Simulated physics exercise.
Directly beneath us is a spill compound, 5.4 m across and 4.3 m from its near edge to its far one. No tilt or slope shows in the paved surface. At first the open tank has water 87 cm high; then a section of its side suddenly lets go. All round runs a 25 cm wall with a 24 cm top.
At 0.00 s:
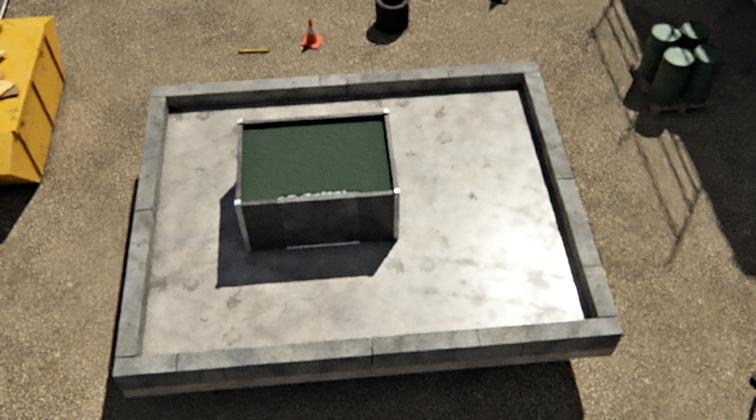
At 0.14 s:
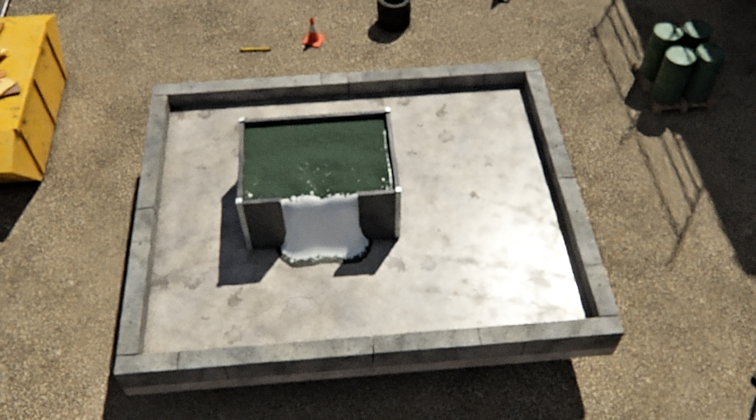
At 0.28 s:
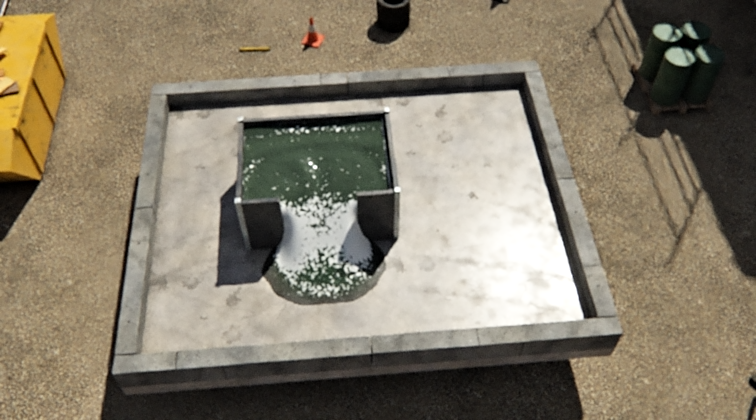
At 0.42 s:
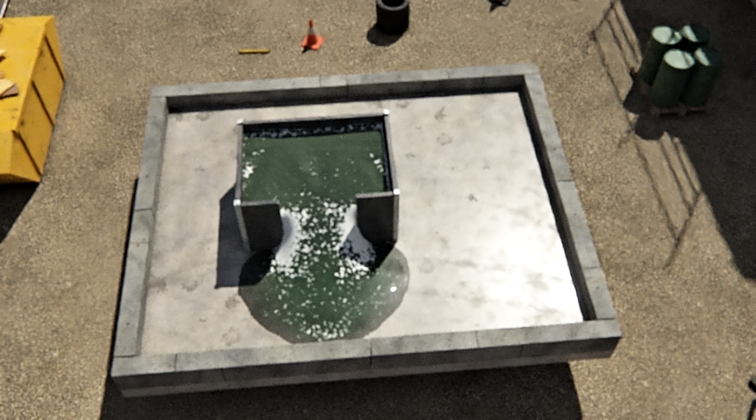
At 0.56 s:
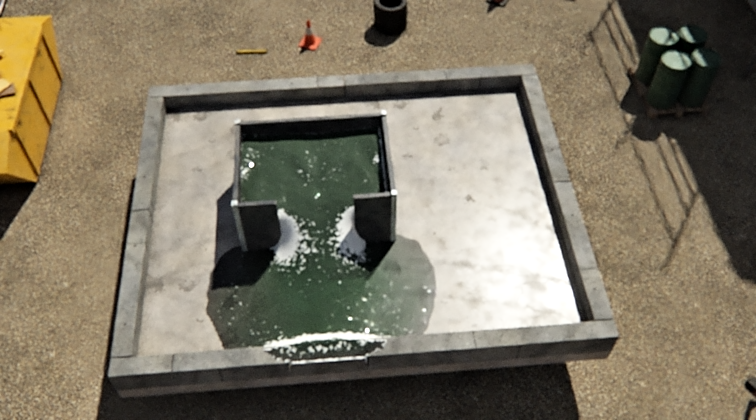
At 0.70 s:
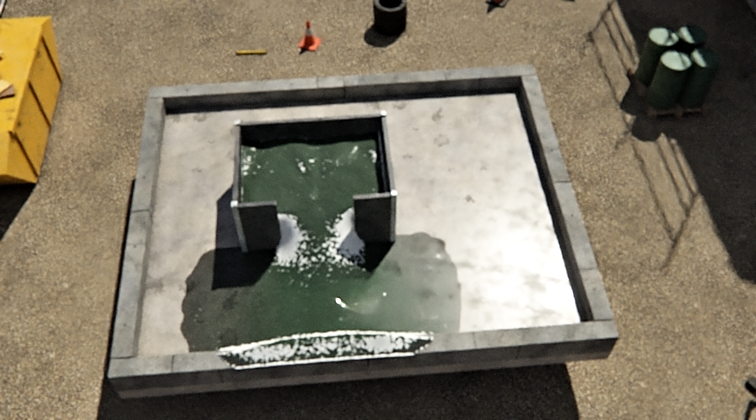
Green water pouring through a gap in an open tank, spreading across a walled concrete compound and foaming along the near wall.
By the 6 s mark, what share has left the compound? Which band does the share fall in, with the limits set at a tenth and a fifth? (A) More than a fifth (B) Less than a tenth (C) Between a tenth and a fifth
Between a tenth and a fifth (C).
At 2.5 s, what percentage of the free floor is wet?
Around 55 per cent.
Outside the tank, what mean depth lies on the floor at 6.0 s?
Average: ~ 7 cm.
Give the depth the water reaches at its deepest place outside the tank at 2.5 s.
Up to near 34 cm.
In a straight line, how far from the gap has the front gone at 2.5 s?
I'd say around 3.4 m from the gap.
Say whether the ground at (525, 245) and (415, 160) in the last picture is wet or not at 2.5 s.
Awash, then not yet touched.
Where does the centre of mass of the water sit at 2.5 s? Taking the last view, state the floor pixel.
Near (327, 256).
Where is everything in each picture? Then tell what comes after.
The first picture shows still water, 87 cm deep, in the open tank at (316, 160).
In the second picture, the front is at (364, 249), 0.6 m from the gap at (323, 227); 0.2 m2 of floor is under water; 87 cm left at the back of the open tank.
In the third picture, the front is at (353, 294), 0.9 m from the gap at (321, 228); 1.0 m2 of floor is under water; 79 cm left at the back of the open tank.
In the fourth picture, the front is at (320, 346), 1.5 m from the gap at (321, 230); 2.2 m2 of floor is under water; 74 cm left at the back of the open tank.
In the fifth picture, water pours out at (318, 231) and has run 1.9 m, to (241, 357); deepest outside 49 cm, 71 cm at the open tank's back.
In the sixth picture, water pours out at (318, 231) and has run 2.2 m, to (448, 341); deepest outside 51 cm, 64 cm at the open tank's back.
After 1.1 s water covers 25 % of the floor and is deepest (53 cm) near (323, 351); 1 % is over the wall.
After 1.4 s water covers 30 % of the floor and is deepest (55 cm) near (338, 350); 5 % is over the wall.
After 2.5 s water covers 45 % of the floor and is deepest (34 cm) near (138, 366); 13 % is over the wall.
After 4.0 s water covers 65 % of the floor and is deepest (22 cm) near (138, 366); 14 % is over the wall.
After 6.0 s water covers 75 % of the floor and is deepest (18 cm) near (351, 157); 14 % is over the wall.
